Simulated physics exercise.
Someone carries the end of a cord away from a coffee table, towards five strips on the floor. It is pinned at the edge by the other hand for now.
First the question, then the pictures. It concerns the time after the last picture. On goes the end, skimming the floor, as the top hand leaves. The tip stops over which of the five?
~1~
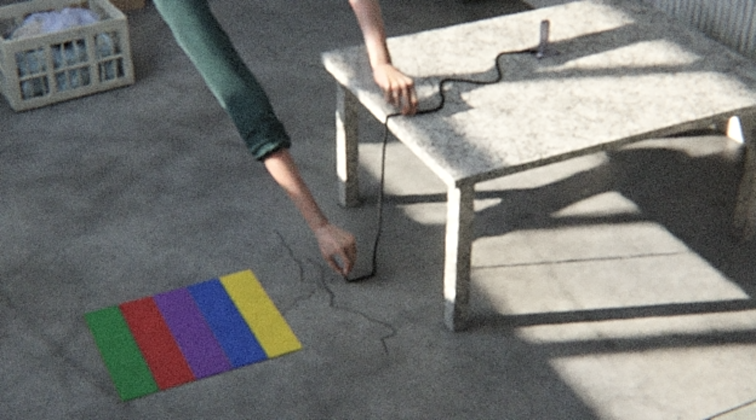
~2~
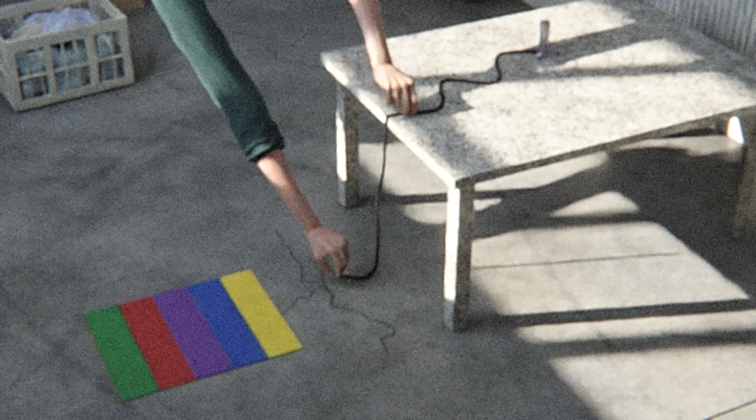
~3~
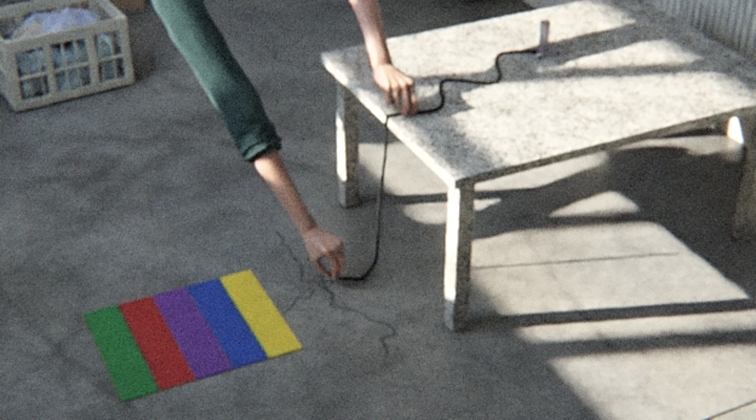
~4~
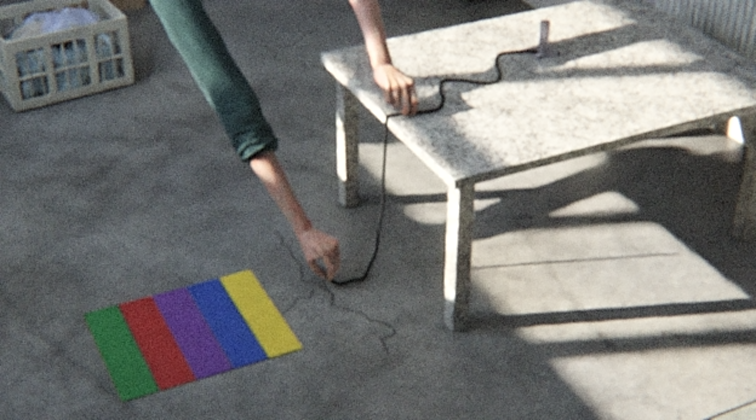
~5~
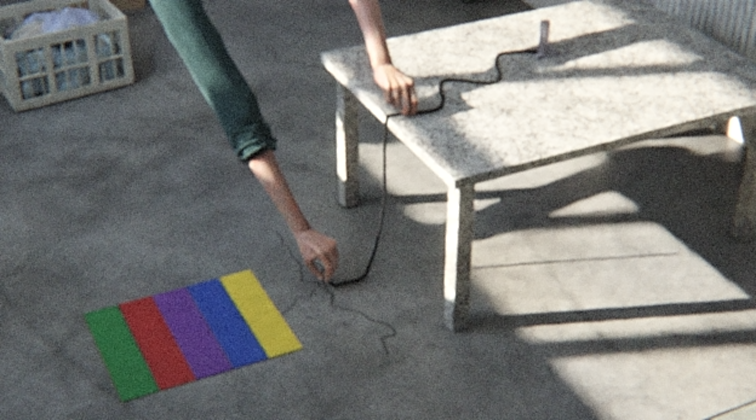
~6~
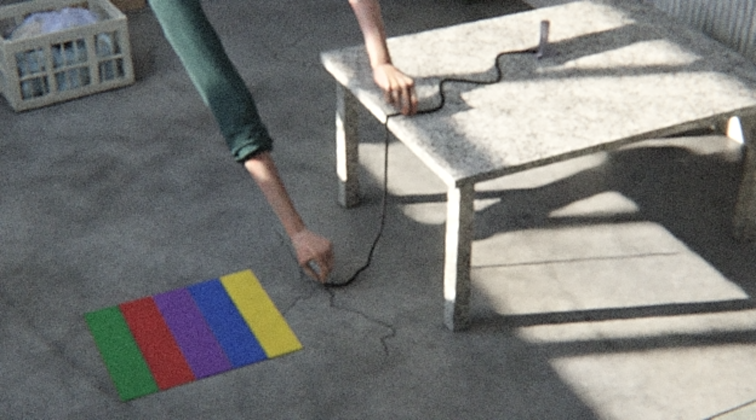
Over the red strip.
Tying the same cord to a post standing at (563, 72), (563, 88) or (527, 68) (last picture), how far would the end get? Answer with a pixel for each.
Going through them in sequence: (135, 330), (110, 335) and finally (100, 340).
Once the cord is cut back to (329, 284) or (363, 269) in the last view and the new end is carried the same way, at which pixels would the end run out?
In order, around (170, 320) and (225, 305).
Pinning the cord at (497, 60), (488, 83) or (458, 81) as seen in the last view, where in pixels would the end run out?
Respectively (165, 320), (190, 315) and (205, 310).
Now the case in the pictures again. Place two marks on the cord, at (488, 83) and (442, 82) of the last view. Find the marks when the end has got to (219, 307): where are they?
Near (453, 84) and (417, 99).
Soon after, end near (220, 307); over blue.
After that, end near (176, 319); over purple.
At the stop, end near (150, 326); over red. It gets as far as the red strip.
